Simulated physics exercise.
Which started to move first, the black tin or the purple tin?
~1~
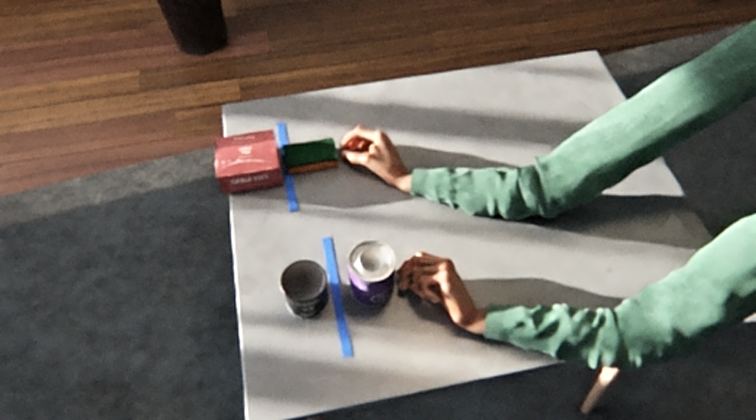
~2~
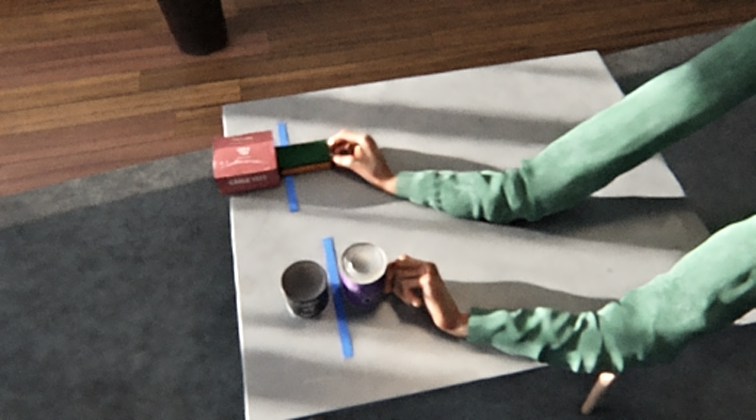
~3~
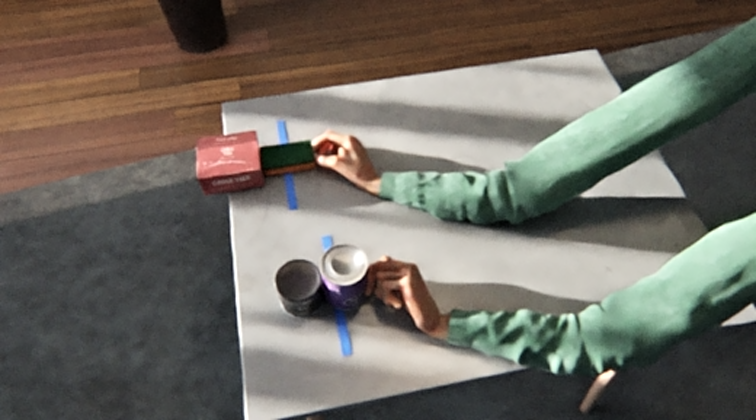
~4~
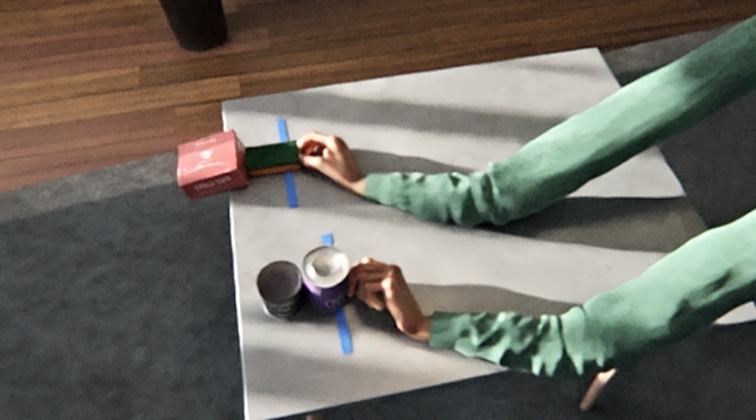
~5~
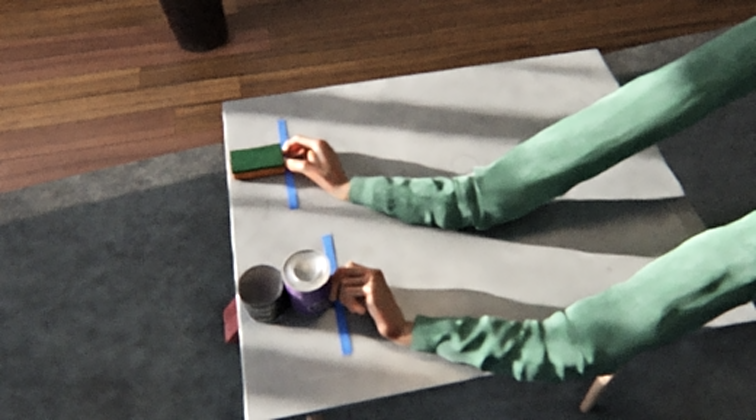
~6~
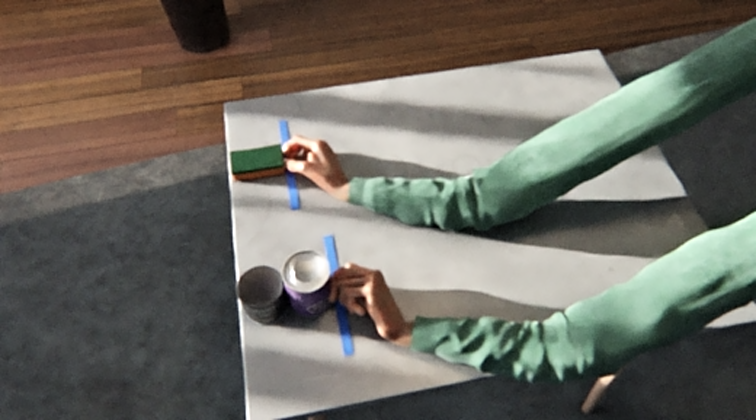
The purple tin started to move first, and the black tin only began sliding left after it.
Two hands in green sleeves pushed a sponge and a purple tin left across a table, the sponge shoving a red box and the purple tin shoving a black tin, until the box tipped off the edge and fell while the black tin stayed on.
